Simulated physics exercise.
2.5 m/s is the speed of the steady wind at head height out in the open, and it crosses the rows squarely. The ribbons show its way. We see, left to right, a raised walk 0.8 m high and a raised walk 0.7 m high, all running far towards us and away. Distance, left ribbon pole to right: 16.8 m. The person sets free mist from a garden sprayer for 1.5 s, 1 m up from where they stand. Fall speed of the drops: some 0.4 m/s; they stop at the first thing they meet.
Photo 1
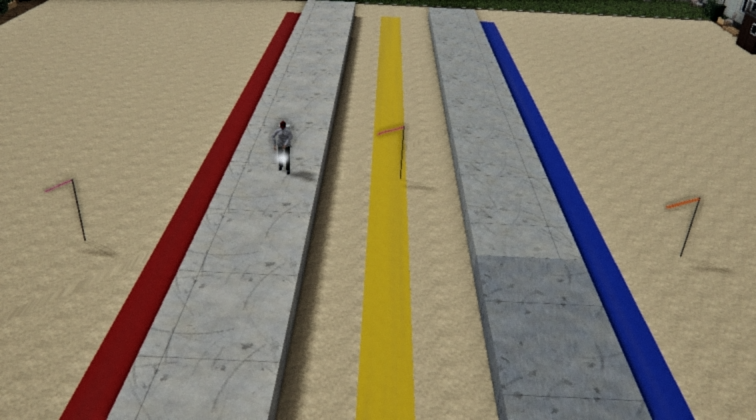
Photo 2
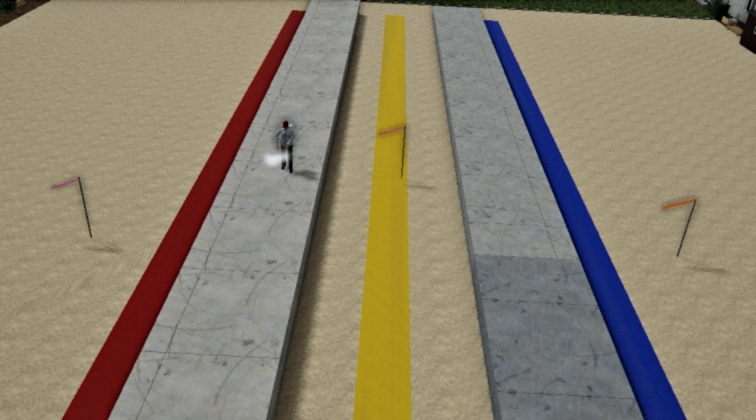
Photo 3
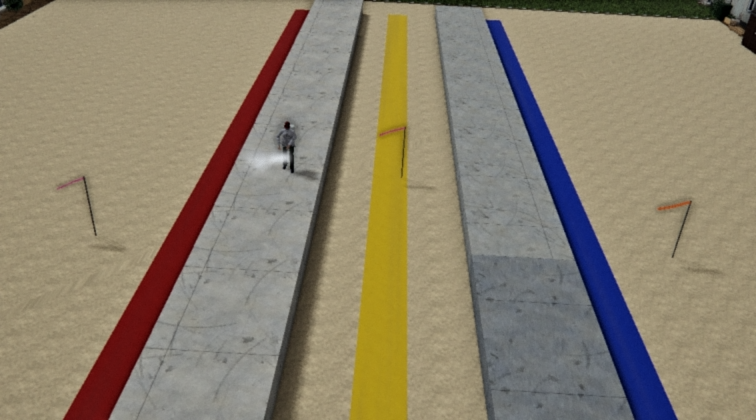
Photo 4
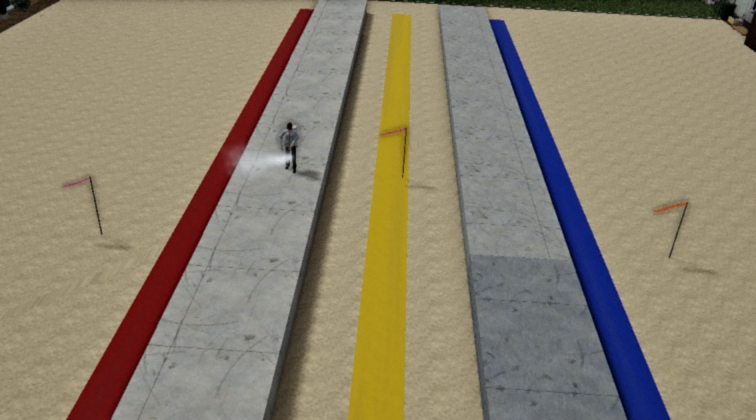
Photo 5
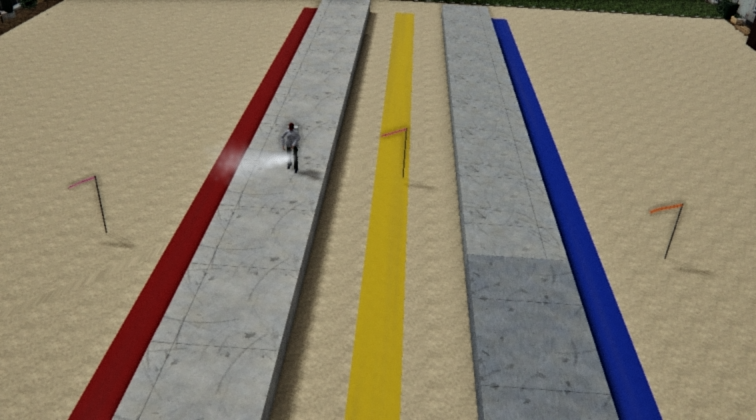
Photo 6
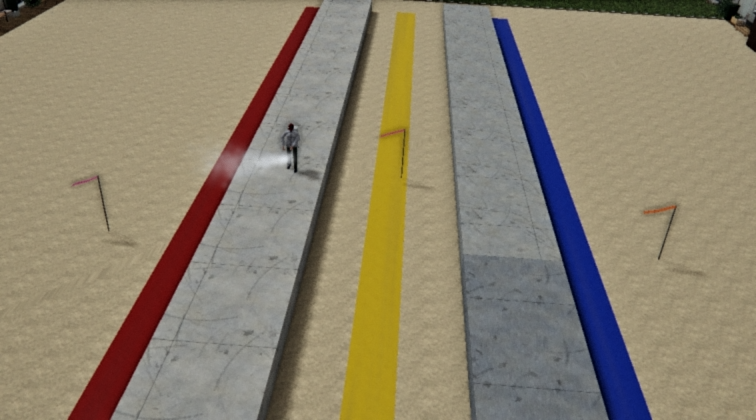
White mist spreading leftward from a person standing on the left of two grey raised walks, reaching over the red strip.
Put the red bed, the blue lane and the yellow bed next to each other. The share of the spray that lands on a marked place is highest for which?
Highest for red.
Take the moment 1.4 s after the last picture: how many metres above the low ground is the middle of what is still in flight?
The middle sits roughly 1.0 m above the low ground.
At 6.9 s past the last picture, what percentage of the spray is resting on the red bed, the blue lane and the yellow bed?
The shares are around 20 percent red, 0 percent blue, 0 percent yellow.
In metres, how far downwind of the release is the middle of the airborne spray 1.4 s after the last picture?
Reading: Near 3.5 m.
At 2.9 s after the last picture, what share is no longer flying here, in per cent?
Close to 30 percent of it.
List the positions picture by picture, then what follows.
The left ribbon ends at (45, 191), leaning 65 degrees to the left, the spray in the air spans x = 280 to 285 around y = 155 and it comes from (282, 155), in the first frame.
The right ribbon ends at (663, 209), leaning 70 degrees to the left, the spray in the air spans x = 265 to 285 around y = 155, the yellow one passes (388, 240), the blue one passes (587, 250) and the red one passes (190, 229), in the second frame.
The inner ribbon ends at (379, 135), leaning 70 degrees to the left, the spray in the air spans x = 250 to 285 around y = 160 and the top of the left raised walk crosses (272, 185), in the third frame.
The left ribbon ends at (63, 187), leaning 65 degrees to the left, the spray in the air spans x = 230 to 290 around y = 160, the yellow one passes (390, 198), the blue one passes (565, 208) and the red one passes (217, 187), in the fourth frame.
The right ribbon ends at (650, 212), leaning 70 degrees to the left and the spray in the air spans x = 220 to 290 around y = 160, in the fifth frame.
The inner ribbon ends at (380, 137), leaning 70 degrees to the left, the spray in the air spans x = 205 to 285 around y = 160 and the top of the right raised walk crosses (503, 202), in the sixth frame.
Then, 1.4 s after the last picture, 95 % is in the air or yet to come; 0 % lies on the yellow bed, 0 % on the blue lane and 0 % on the red bed; the middle of what still flies is 1.0 m above the low ground, near (185, 171).
Then, 2.9 s after the last picture, 72 % is in the air or yet to come; 0 % lies on the yellow bed, 0 % on the blue lane and 8 % on the red bed; the middle of what still flies is 0.5 m above the low ground, near (134, 182).
Then, 6.9 s after the last picture, 10 % is in the air or yet to come; 0 % lies on the yellow bed, 0 % on the blue lane and 22 % on the red bed.
Then, 18.9 s after the last picture, 0 % is in the air or yet to come; 0 % lies on the yellow bed, 0 % on the blue lane and 22 % on the red bed.
Then, 43.9 s after the last picture, 0 % is in the air or yet to come; 0 % lies on the yellow bed, 0 % on the blue lane and 22 % on the red bed.
